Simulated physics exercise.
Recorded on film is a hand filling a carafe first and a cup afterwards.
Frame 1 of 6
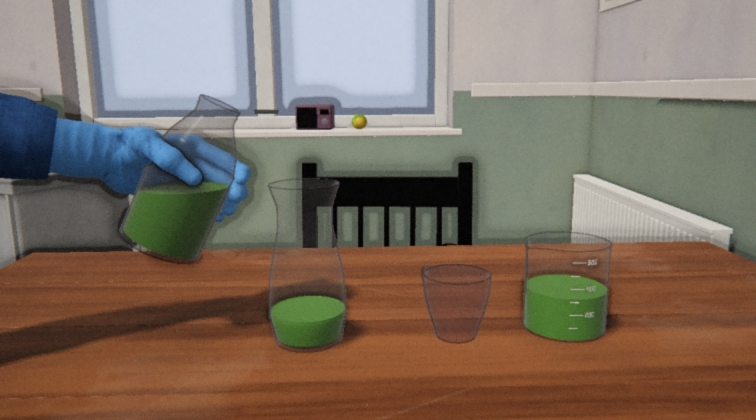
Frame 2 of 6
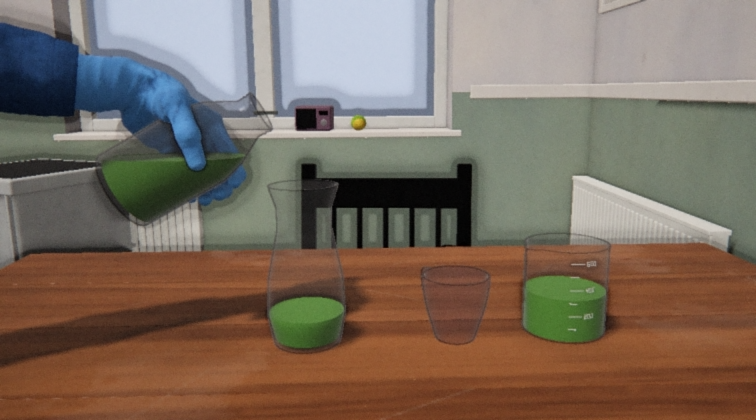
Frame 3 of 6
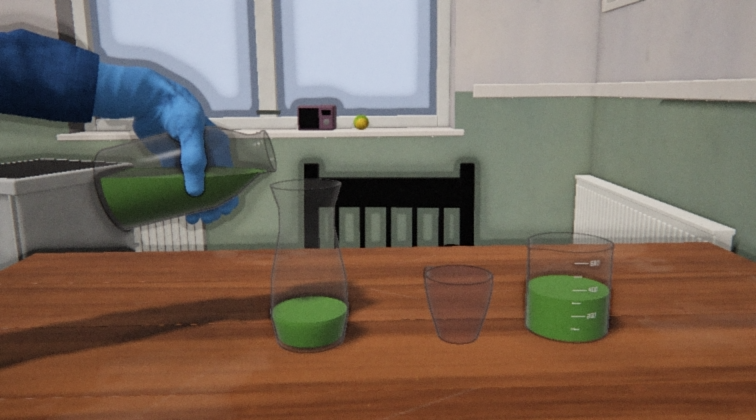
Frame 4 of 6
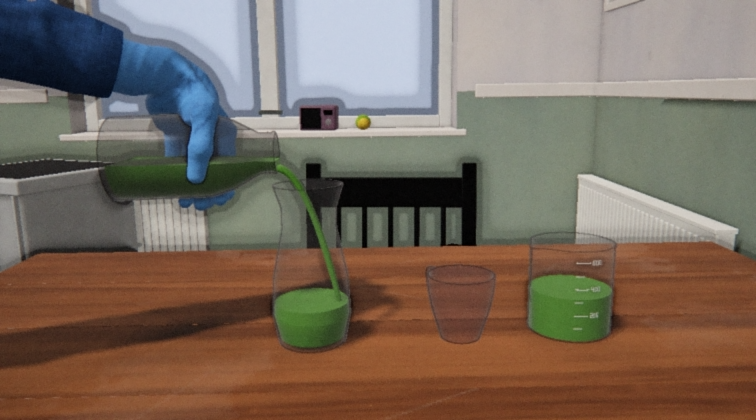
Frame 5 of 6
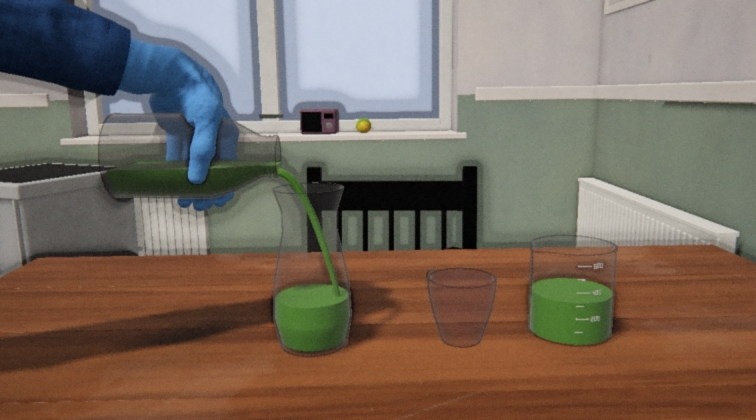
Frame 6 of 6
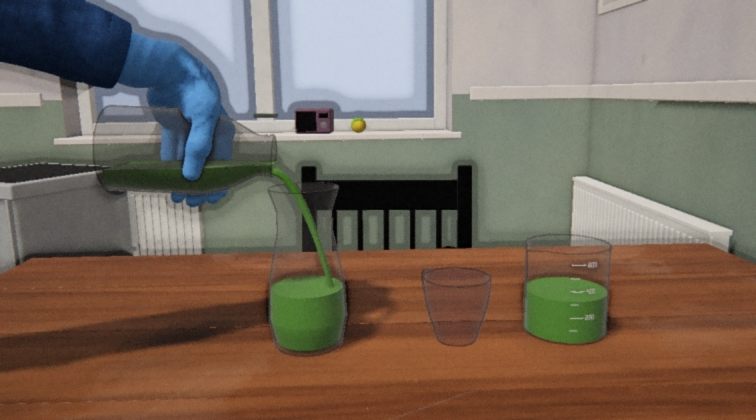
In a room with pale green and white walls, seen from the front at about table height, a wooden table stands before a black chair and a window. A carafe holding a little green liquid, an empty clear cup and a half-full beaker of green stand left to right. At left, a blue-gloved hand lifts and tilts a glass container, pouring green liquid into the carafe, whose level rises, while the view shifts very slightly.
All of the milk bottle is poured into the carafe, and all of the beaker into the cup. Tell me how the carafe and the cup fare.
One by one: Carafe: Fits. Cup: Over the top.
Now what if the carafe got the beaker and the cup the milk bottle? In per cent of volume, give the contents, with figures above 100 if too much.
Some 60 per cent for the first and some 180 per cent for the second.
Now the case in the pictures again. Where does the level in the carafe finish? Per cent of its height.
It comes up to around 60 percent.
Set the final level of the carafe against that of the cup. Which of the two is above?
It finishes higher in the carafe on the left.
Soon after, the carafe is about half full.
Later, the carafe is about two thirds full.
In the end, the carafe is about two thirds full; the cup is full to the brim and has run over.
